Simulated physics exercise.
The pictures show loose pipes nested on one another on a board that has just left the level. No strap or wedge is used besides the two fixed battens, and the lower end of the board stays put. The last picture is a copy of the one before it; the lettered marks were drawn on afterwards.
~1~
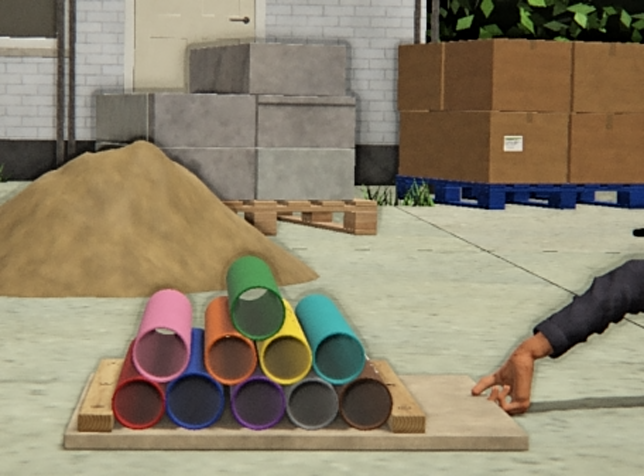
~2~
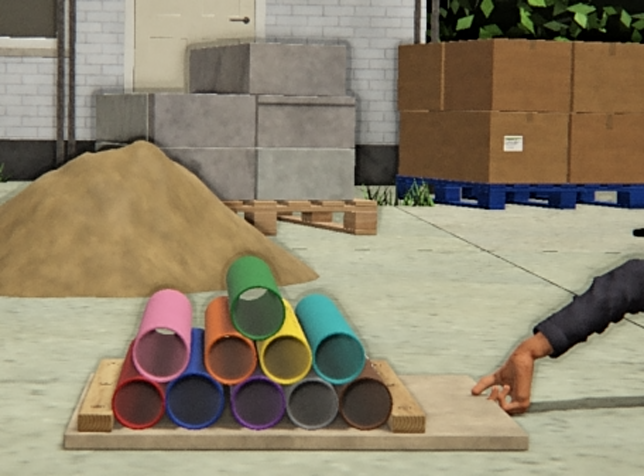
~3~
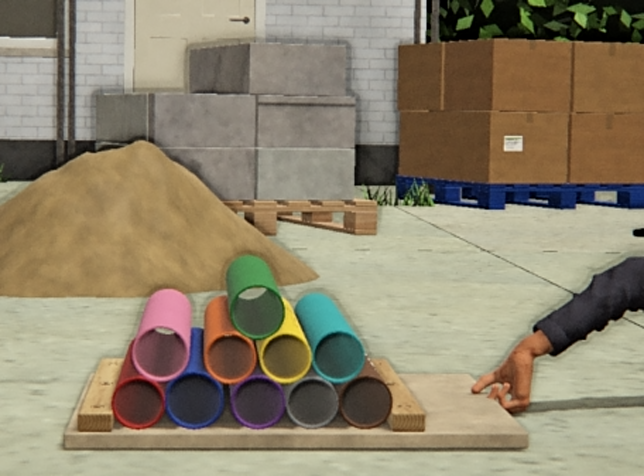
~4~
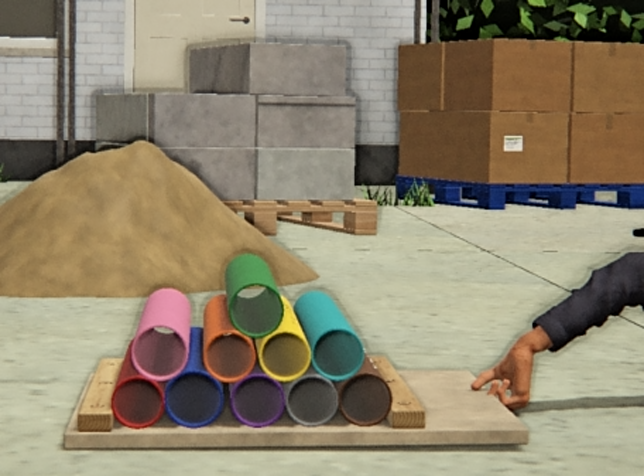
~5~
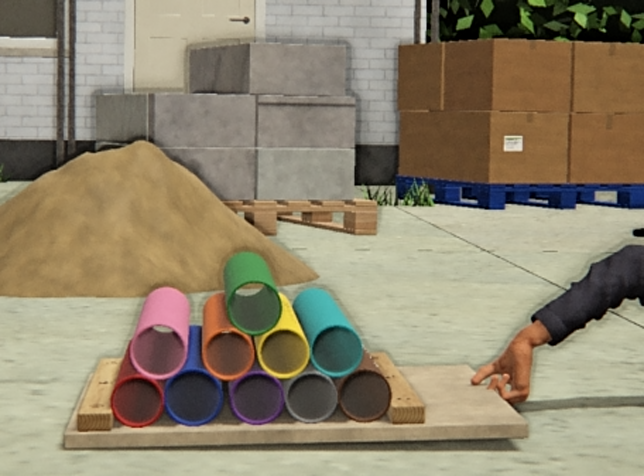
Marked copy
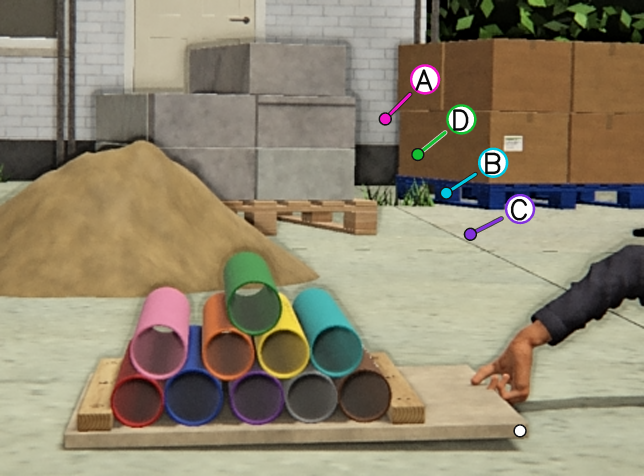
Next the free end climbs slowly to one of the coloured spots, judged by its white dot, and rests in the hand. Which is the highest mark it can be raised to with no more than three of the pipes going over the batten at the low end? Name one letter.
It can be raised to C.
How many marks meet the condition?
The number is one.
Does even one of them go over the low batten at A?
Yes, at A.
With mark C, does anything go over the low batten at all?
At C: Yes.
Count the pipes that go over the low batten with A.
It comes to five.
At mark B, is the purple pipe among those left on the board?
The purple pipe: Yes.
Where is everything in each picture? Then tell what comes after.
The first frame shows board (289, 400); red pipe (139, 404); blue pipe (195, 401).
The second frame shows blue pipe (195, 400); purple pipe (258, 403).
The third frame shows board (289, 399); brown pipe (366, 402).
The fourth frame shows board (289, 397); red pipe (138, 403); blue pipe (194, 399).
The fifth frame shows board (288, 394); red pipe (137, 402); blue pipe (193, 397).
On the marked copy, A at (385, 119); B at (446, 193); C at (470, 234); D at (418, 154); the white dot at (520, 431).
With C. Early on, board at 16°.
Further on, board at 28°.
At the end, board at 28°, one over the low batten (pink).
As for the rest, A five over the low batten; B five over the low batten; D five over the low batten.
